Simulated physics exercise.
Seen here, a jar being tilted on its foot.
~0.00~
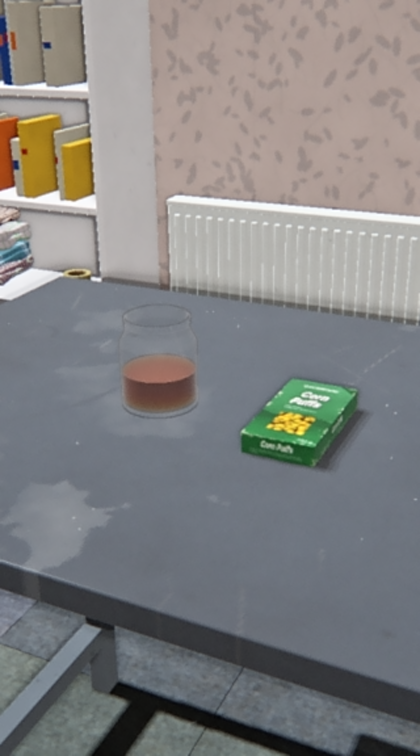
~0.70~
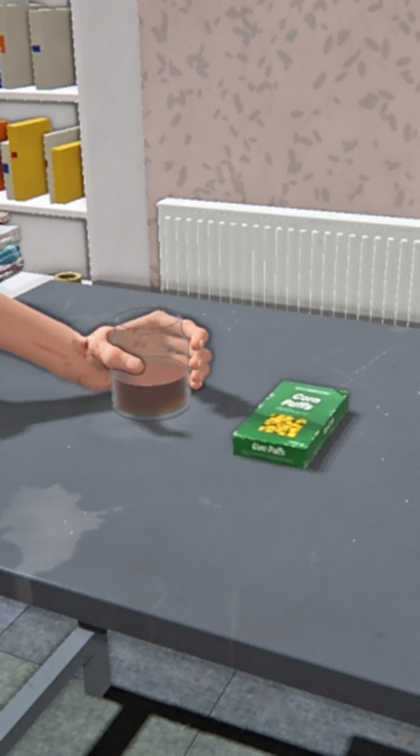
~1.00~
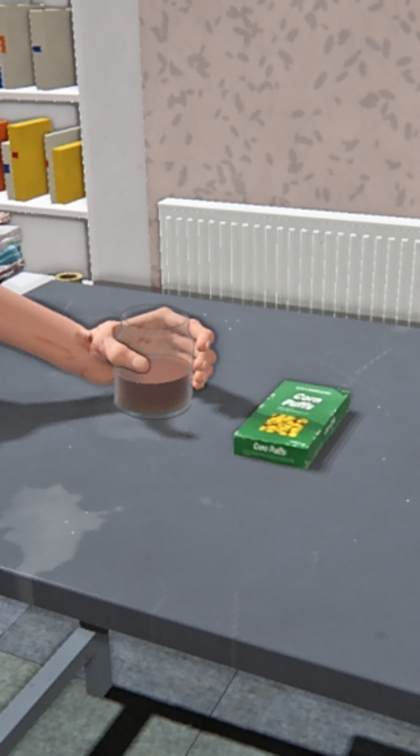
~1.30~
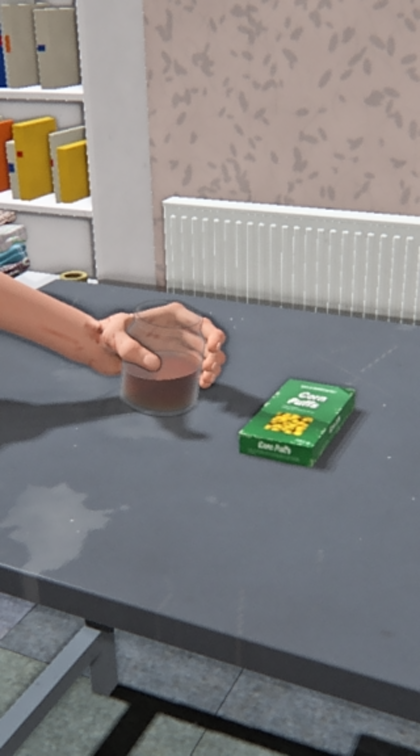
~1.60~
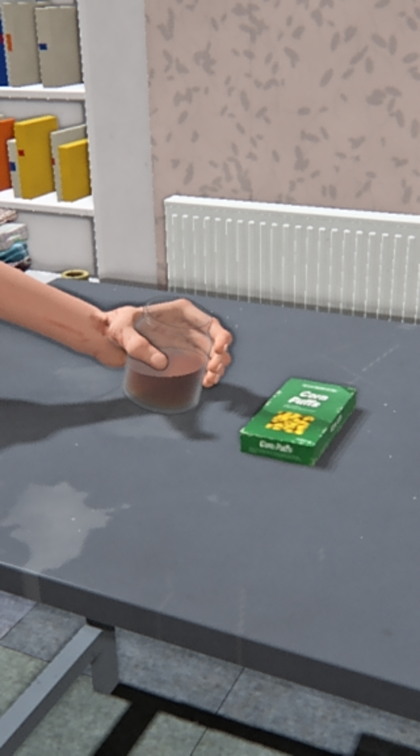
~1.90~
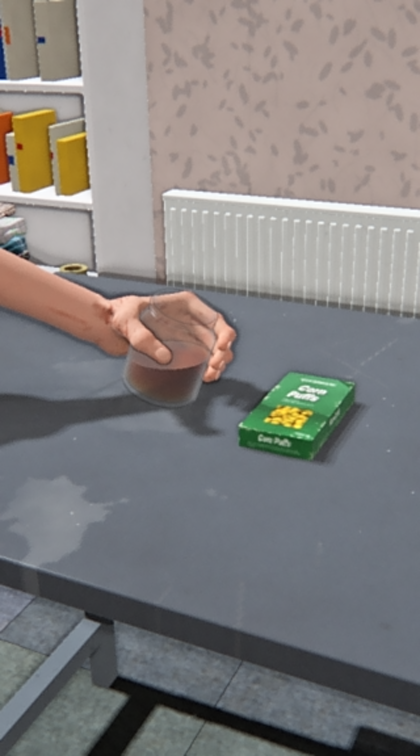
In a room with a white radiator and shelves of folders behind, a dark grey table is seen from above at an angle. A clear glass jar partly filled with reddish-brown liquid stands left of a green Corn Puffs packet. A hand reaches in from the left, grips the jar and tilts its top slightly right towards the packet, while the view shifts slightly.
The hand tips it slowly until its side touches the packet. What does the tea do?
As it turns out, it spills.
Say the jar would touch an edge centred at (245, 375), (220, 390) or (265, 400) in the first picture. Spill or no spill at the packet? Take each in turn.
In turn: Loses none, loses none, leaks.
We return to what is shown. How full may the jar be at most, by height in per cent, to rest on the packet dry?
Near 15 in a hundred.
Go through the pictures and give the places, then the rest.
In the first frame, it stands upright; jar (159, 357) about a third full.
The second frame shows a hand takes hold; jar about a third full, surface at (151, 372); packet (293, 421).
In the third frame, the top moves towards the packet; jar (154, 357) about a third full.
The fourth frame shows on the way over; jar about a third full, surface at (162, 365); packet (300, 420).
In the fifth frame, it is leaning; jar (169, 351) about a third full.
The sixth frame shows tipping on its foot; jar (173, 344) tipped 20°; packet (299, 413).
After 2.5 s, the jar leans by about 45°; nothing has left it.
After 3.1 s, the jar leans by about 70°; some has gone over its rim; about three quarters of the tea is inside.
After 4.5 s, the jar leans by about 80°, against the packet; some has gone over its rim; about half of the tea is inside.
